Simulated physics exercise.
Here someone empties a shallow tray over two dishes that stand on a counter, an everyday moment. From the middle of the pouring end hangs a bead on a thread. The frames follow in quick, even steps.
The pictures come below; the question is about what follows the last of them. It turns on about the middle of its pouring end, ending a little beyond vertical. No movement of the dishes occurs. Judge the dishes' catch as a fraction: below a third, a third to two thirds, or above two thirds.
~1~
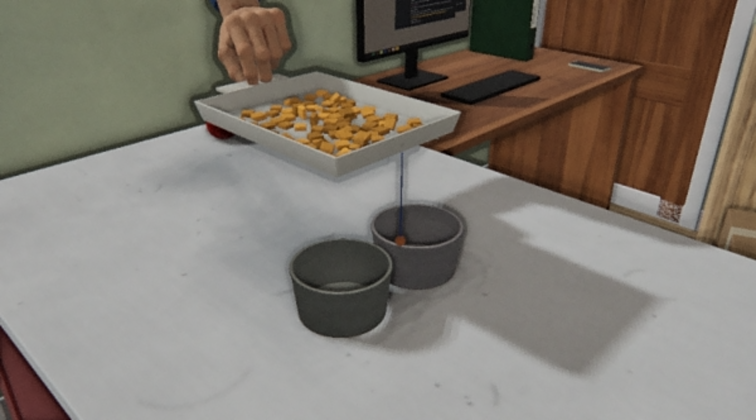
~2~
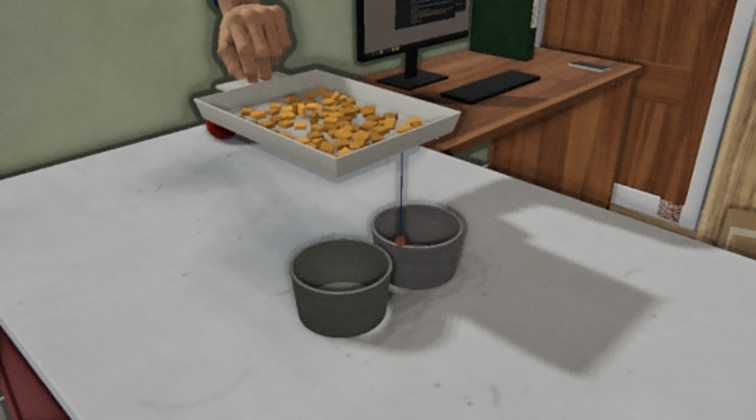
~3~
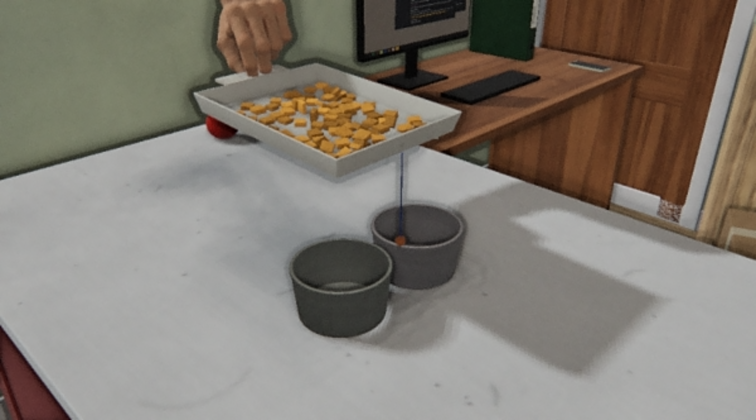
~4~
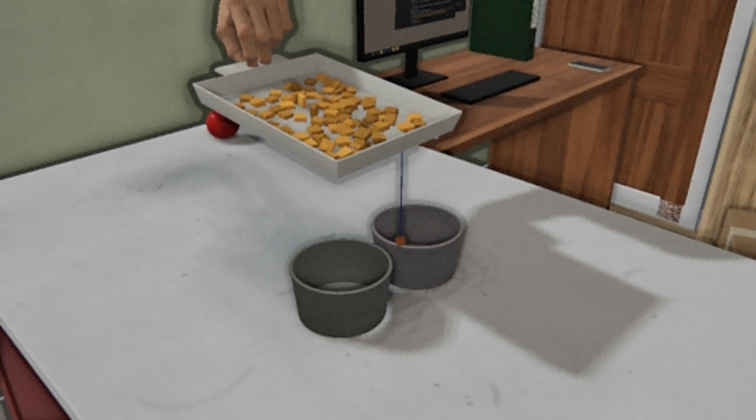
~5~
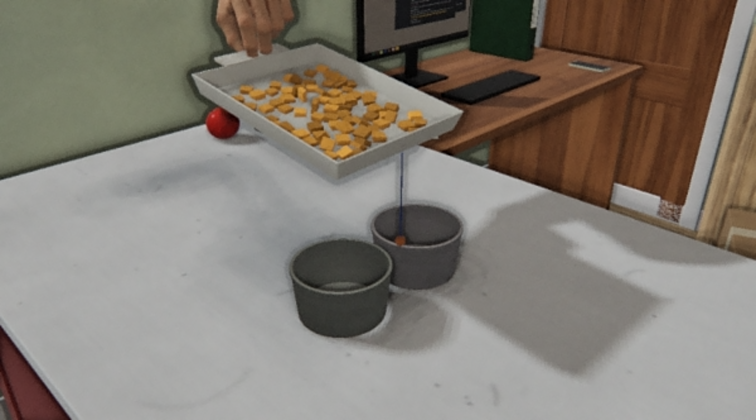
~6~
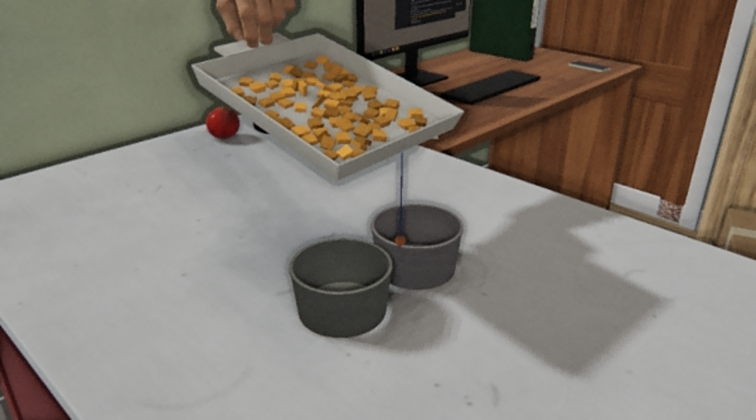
Below a third.
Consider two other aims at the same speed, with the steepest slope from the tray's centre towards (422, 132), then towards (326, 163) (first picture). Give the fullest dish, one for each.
For the first try I'd say the dish over on the right, and for the second, the dish over on the left.
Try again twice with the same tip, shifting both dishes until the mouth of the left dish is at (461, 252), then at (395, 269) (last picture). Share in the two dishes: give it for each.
About 20 per cent, then about 50 per cent.
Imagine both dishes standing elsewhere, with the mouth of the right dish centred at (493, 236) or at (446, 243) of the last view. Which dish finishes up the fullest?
The first time round it's the one placed on the left, and the next time it's the one placed on the left.
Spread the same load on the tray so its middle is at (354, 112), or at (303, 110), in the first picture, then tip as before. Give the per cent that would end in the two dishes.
It's 0 percent the first time and 0 percent the second.
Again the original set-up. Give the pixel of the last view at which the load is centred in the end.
(409, 340).
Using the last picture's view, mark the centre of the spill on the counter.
Near (412, 339).
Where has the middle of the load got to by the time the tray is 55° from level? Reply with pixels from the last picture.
The load's middle is around (369, 110).
Just after the last frame, tray tipped steeply; every one on the tray.
A moment on, tray tipped right over; almost all on the tray; about a tenth outside both.
Further on, tray tipped past a quarter turn; about a tenth in the left dish; almost all outside both.
When it is over, tray tipped past a quarter turn; about a tenth in the left dish; not one in the right dish; almost all outside both.
